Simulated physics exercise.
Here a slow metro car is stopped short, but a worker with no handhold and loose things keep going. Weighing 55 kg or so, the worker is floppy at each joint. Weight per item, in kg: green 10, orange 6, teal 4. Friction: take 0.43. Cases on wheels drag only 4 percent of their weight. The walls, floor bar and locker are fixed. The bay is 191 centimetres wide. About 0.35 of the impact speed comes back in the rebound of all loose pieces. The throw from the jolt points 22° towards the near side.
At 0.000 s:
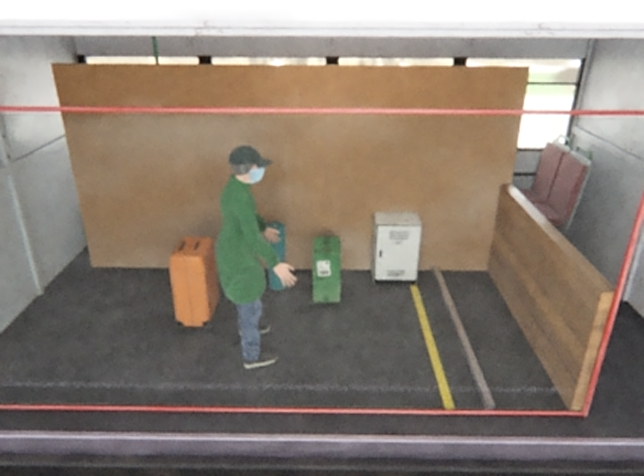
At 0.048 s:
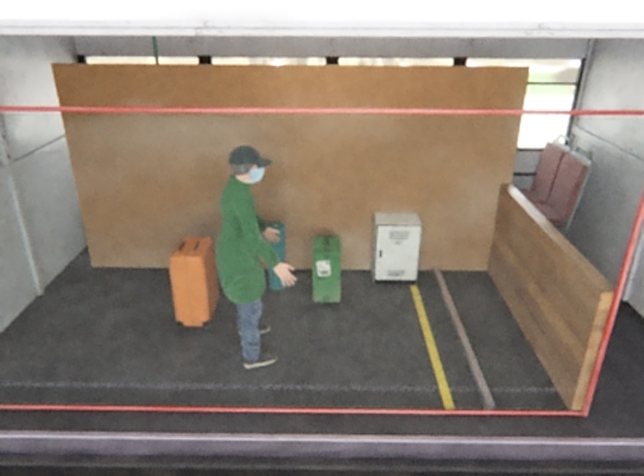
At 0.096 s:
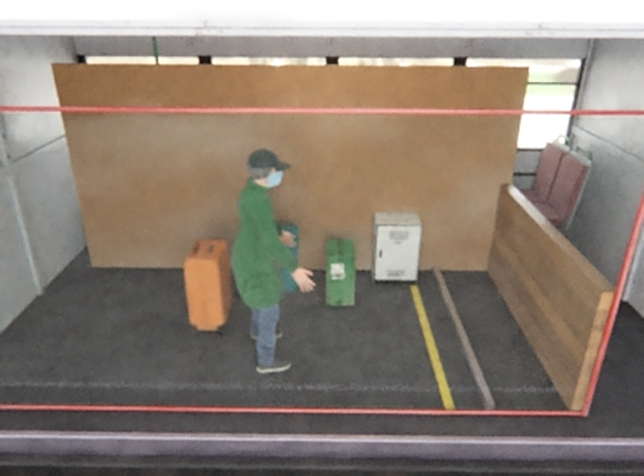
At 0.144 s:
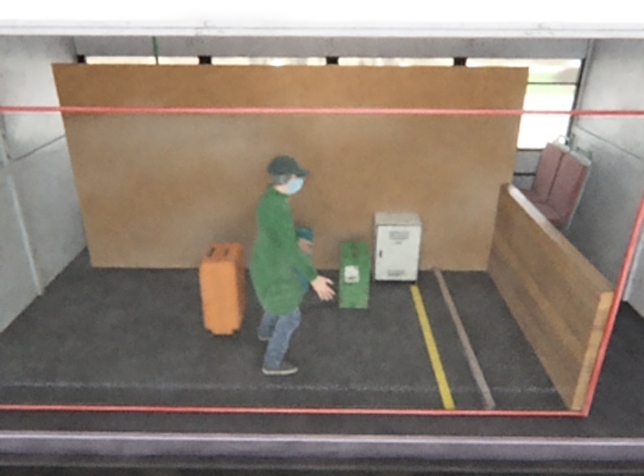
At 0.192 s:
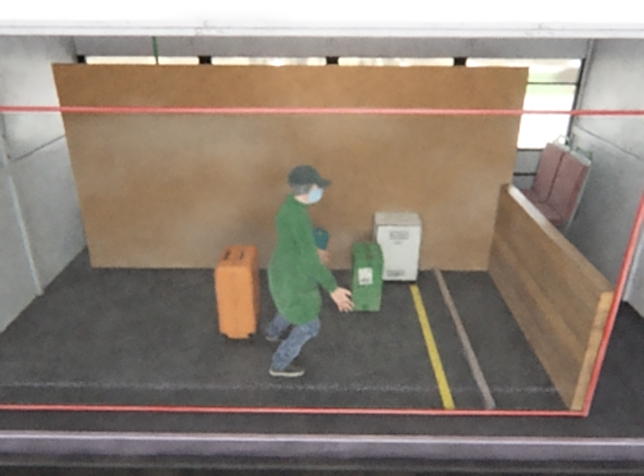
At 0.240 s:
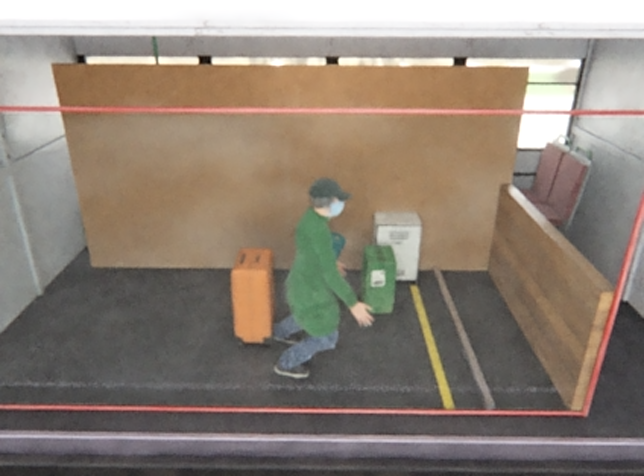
Masked worker in a green coat sliding right across a dark floor alongside orange and green cases, knees bending and body sinking low.
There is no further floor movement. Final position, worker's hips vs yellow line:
Result: Line overstepped.
After 0.40 s the worker's hips are 50 cm short of the yellow line, near (372, 348) in the last picture's view; the worker's head 39 cm short of the yellow line.
After 0.65 s the worker's hips are 8 cm short of the yellow line, near (436, 362) in the last picture's view.
After 1.05 s the worker's hips are 22 cm past the yellow line, near (475, 358) in the last picture's view; the worker's head 59 cm past the yellow line.
Final state at 1.9 s, green pack crosses the yellow line; orange wheeled case stops short of the yellow line; teal roll stops short of the yellow line; worker's hips cross the yellow line; worker's head crosses the yellow line.
